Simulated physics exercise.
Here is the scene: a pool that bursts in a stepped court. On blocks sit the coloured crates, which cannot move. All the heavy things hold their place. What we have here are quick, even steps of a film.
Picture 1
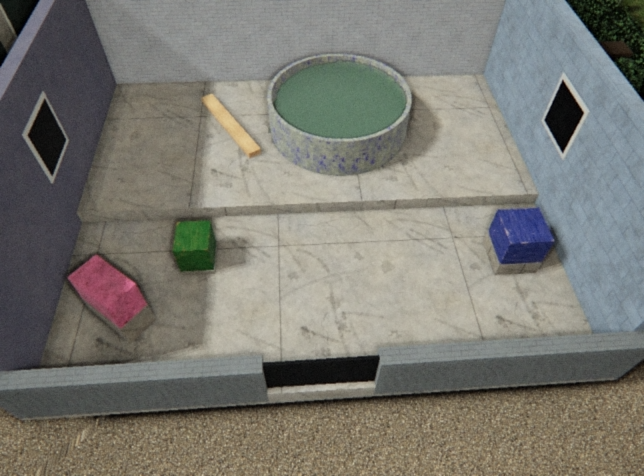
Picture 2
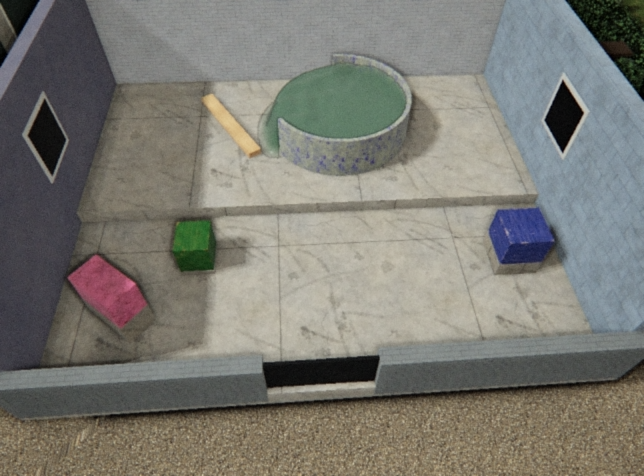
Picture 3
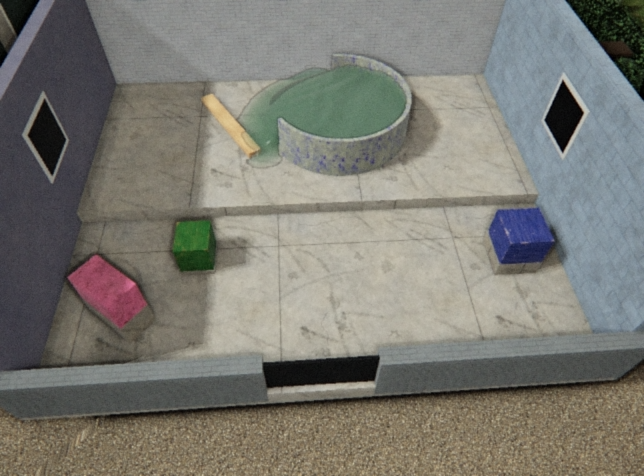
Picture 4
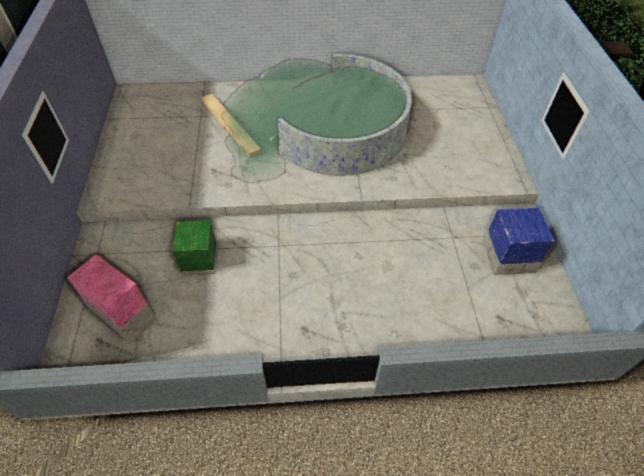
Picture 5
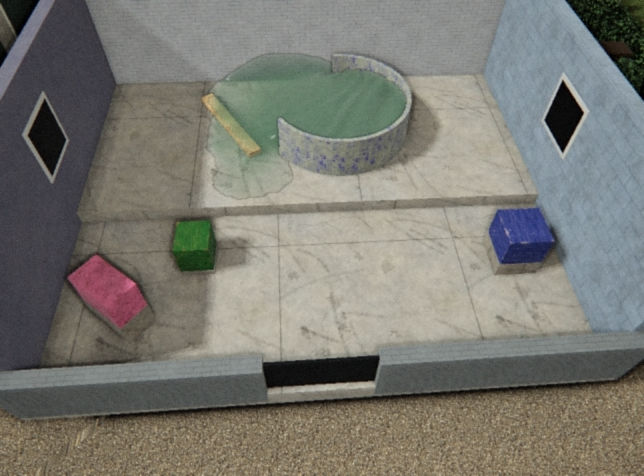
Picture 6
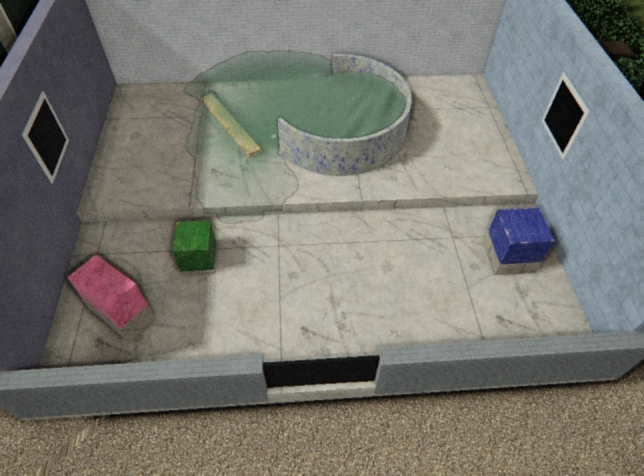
Green water pouring from a gap in a round stone tank, spreading left around a wooden plank across the raised floor.
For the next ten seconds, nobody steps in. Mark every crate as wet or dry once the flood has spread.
Green crate: Wet, pink crate: Dry, blue crate: Dry.
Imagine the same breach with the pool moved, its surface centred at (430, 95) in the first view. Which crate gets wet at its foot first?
Answer: The green-painted one.
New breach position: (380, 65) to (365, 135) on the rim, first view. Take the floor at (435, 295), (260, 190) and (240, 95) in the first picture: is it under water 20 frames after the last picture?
Read off point by point, the answer is soaking, not soaked, not soaked.
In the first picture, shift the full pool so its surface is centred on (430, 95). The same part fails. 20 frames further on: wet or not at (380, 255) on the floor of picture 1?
At that place: Free of water.
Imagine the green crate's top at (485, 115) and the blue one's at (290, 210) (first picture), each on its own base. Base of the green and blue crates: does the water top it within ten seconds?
Green crate: Is missed. Blue crate: Is missed.
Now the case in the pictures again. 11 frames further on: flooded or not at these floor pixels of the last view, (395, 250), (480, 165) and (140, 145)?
In that order: Free of water, not flooded, under water.
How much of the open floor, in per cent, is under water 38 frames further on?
Estimated share: About 85 %.
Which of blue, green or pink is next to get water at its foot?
That would be the one in green.
A moment on, water covers 35 % of the floor; the green crate water round its plinth, the pink crate not reached, the blue crate not reached.
Next, water covers 40 % of the floor; the green crate water round its plinth, the pink crate water round its plinth, the blue crate not reached.
Then, water covers 50 % of the floor; the green crate water round its plinth, the pink crate water round its plinth, the blue crate not reached.
Later, water covers 85 % of the floor; the green crate water round its plinth, the pink crate water round its plinth, the blue crate water round its plinth.
In the end, water covers 90 % of the floor; the green crate was topped, the pink crate stayed above the water, the blue crate stayed above the water.
